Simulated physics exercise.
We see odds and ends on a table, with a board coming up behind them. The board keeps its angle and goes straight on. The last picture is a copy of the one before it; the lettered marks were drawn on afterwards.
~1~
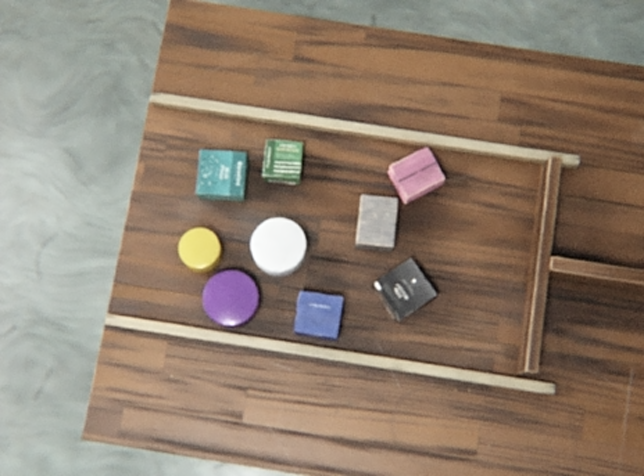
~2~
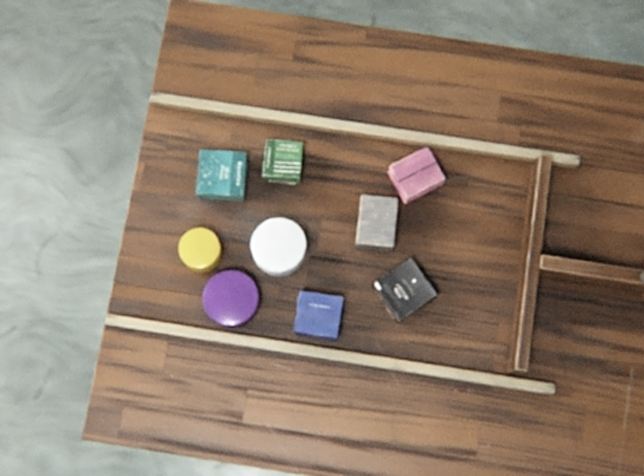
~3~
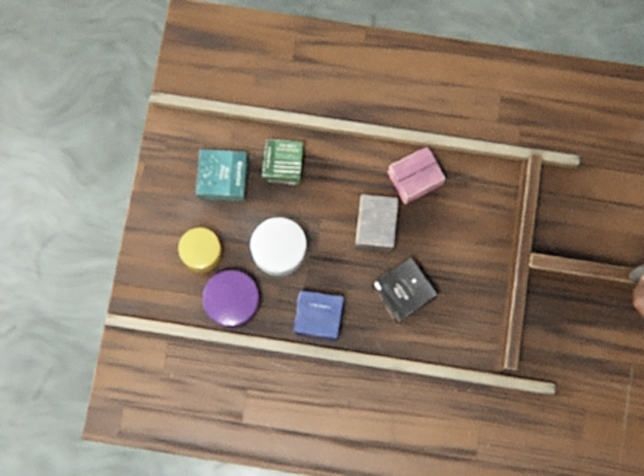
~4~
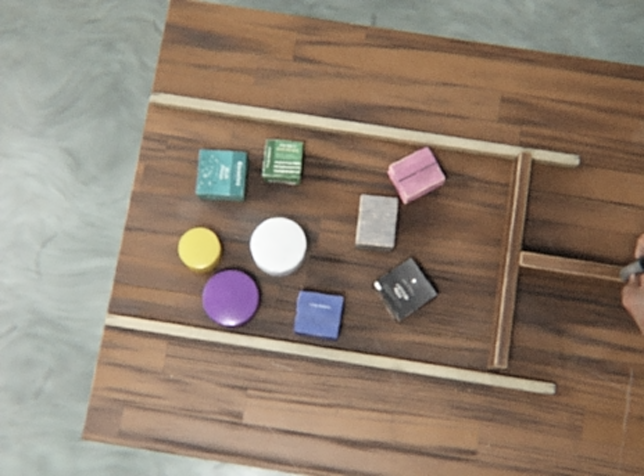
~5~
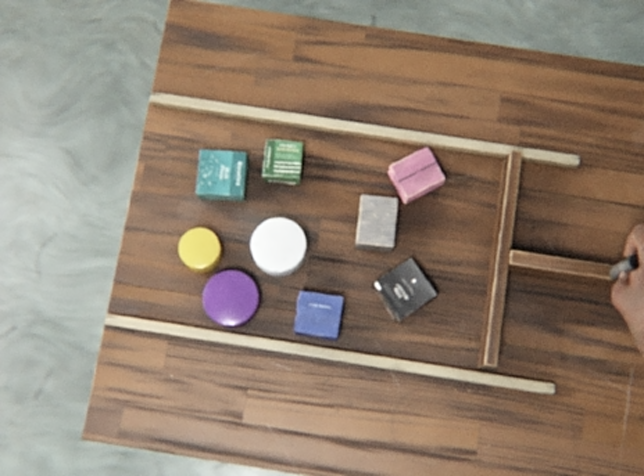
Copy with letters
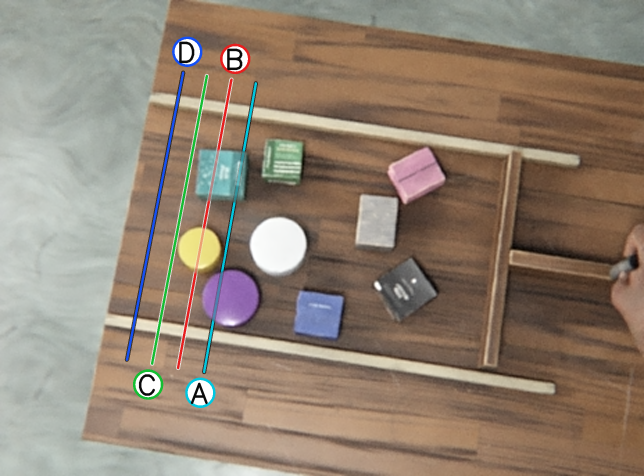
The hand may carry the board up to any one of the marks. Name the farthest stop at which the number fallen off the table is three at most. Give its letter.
It should halt at B.
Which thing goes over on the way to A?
It is the yellow pot.
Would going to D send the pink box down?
No.
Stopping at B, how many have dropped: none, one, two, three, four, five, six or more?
In all, two.
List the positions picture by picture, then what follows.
The first frame shows white tin (279, 247); black box (404, 291); yellow pot (201, 251).
The second frame shows board (534, 260); grey block (376, 224).
The third frame shows board (524, 259); purple pot (232, 299).
The fourth frame shows board (514, 257); pink box (416, 175).
The fifth frame shows board (504, 256); white tin (279, 247); black box (404, 291); yellow pot (201, 251).
On the marked copy, A at (231, 223); B at (206, 219); C at (180, 216); D at (156, 212).
With B. Early on, board (395, 239); blue packet (311, 317); pink box (370, 164).
Further on, board (289, 223); yellow pot (170, 257); turquoise box (191, 181).
At the end, board (207, 210); yellow pot over the edge; turquoise box over the edge; two fallen.
As for the rest, A is within the limit but short; C drops five; D drops five.
